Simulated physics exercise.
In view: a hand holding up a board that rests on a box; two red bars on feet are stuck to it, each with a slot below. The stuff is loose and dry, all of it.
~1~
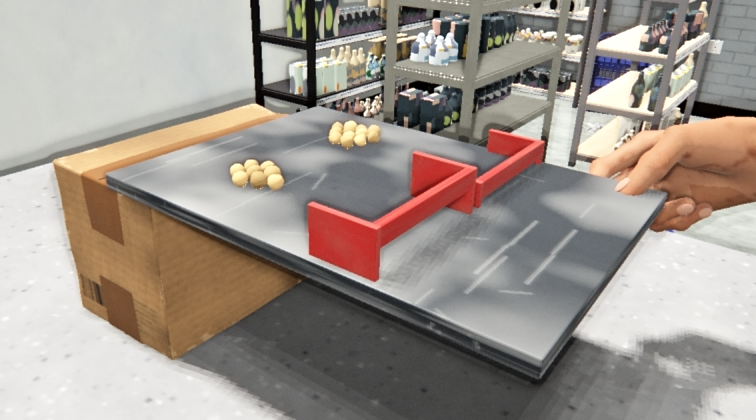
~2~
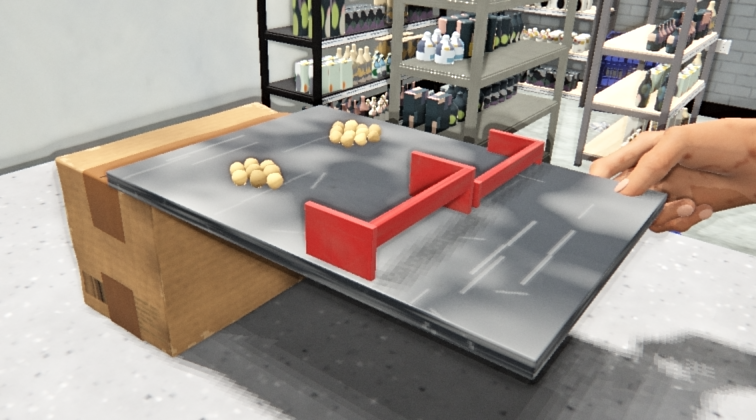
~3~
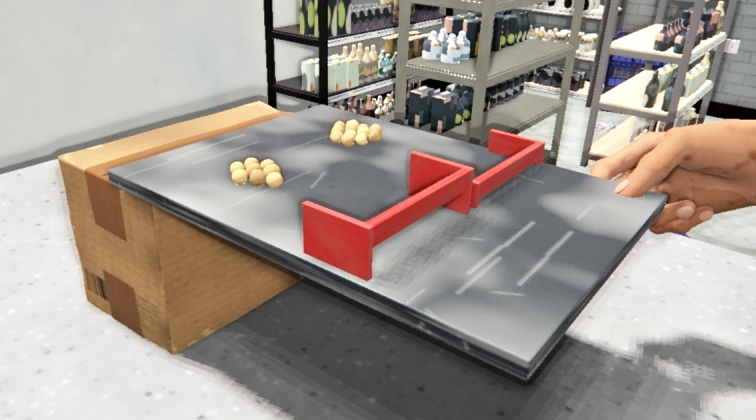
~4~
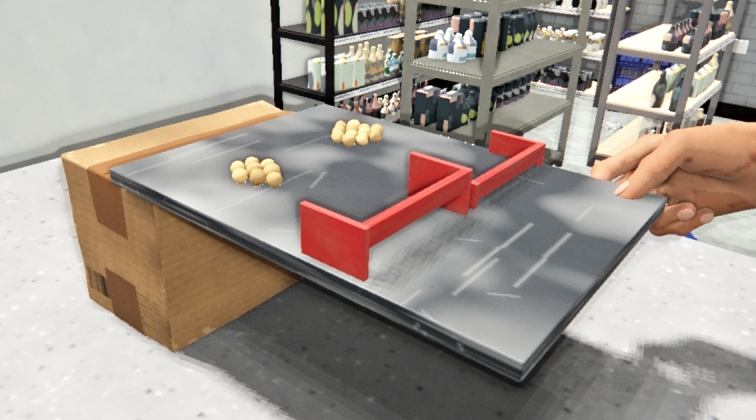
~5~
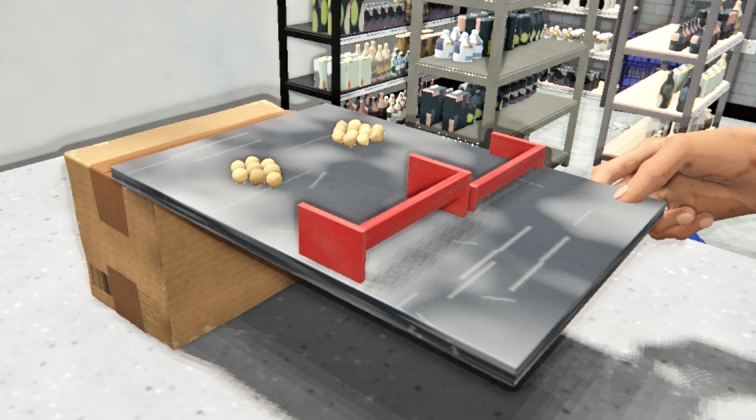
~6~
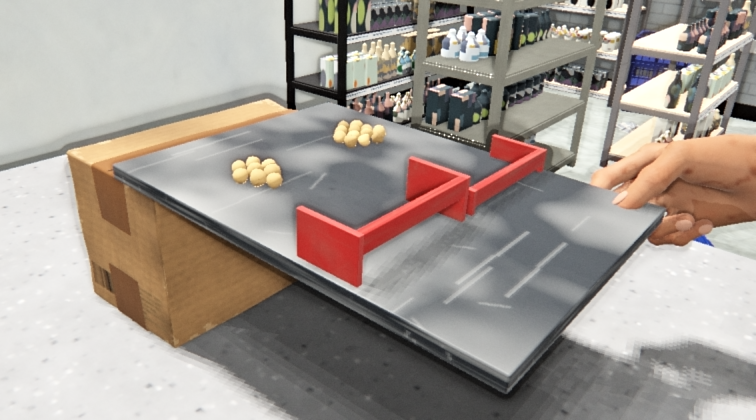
A hand at the right holds up one end of a dark grey board in a shop with stocked shelves behind, seen from slightly above. The board's left end rests on a brown cardboard box on a pale speckled surface, with two small clusters of tan chickpeas lying behind two red bars. The camera drifts slightly while the held end lowers barely, and the chickpeas stay still on the board.
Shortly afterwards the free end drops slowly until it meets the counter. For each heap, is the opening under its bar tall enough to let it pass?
Watch the front handful keep going once it tips. Watch the back handful stay trapped once it tips.
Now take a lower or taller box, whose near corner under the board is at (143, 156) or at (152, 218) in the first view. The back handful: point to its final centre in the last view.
(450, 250), then (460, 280).
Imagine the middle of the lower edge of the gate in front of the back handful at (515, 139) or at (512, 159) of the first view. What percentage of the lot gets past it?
I'd expect about 100 in a hundred and then about 100 in a hundred.
Then, 0.66 s on from there, board sloping at 12°; front handful where it was; back handful where it was.
Then, 1.36 s on from there, board sloping at 24°; front handful the whole lot past its gate; back handful has reached its gate.
Then, 2.19 s on from there, board resting at 30°; front handful the whole lot past its gate; back handful has reached its gate.
In the end, board resting at 30°; front handful the whole lot past its gate; back handful gathered behind its gate.
